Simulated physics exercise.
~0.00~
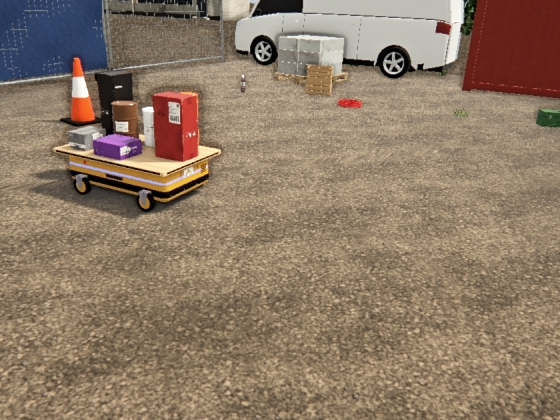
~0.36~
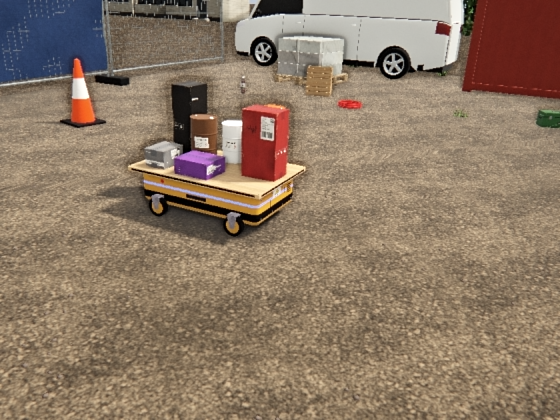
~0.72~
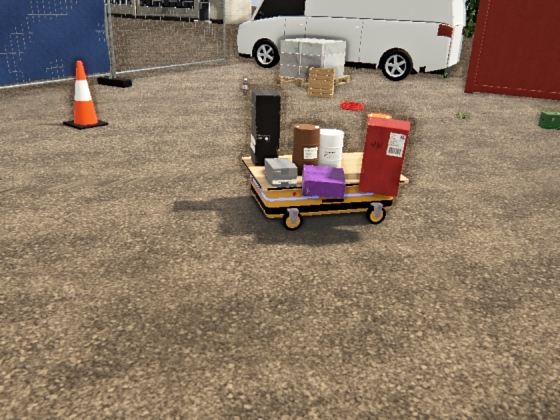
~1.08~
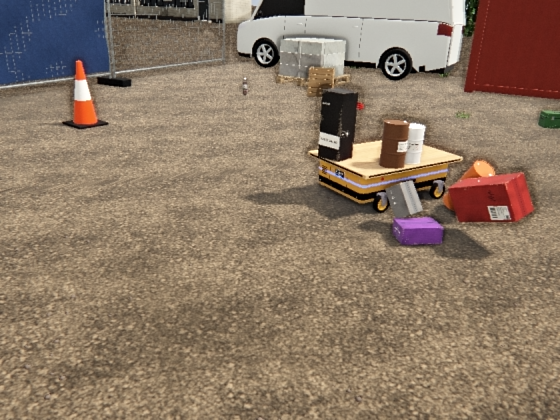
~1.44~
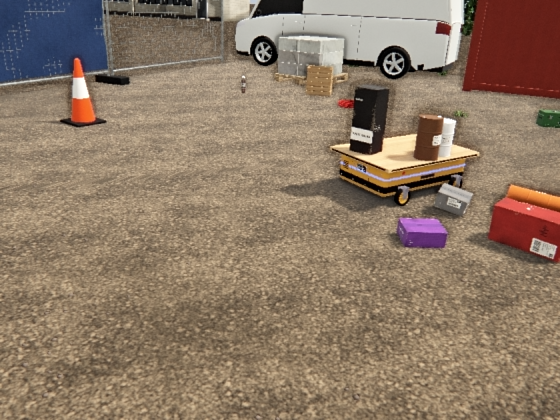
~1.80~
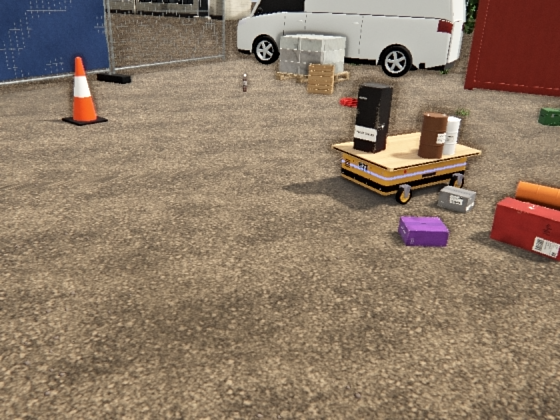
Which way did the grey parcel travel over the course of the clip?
It moved to the right, first riding on the cart and then coming off onto the ground beside it.
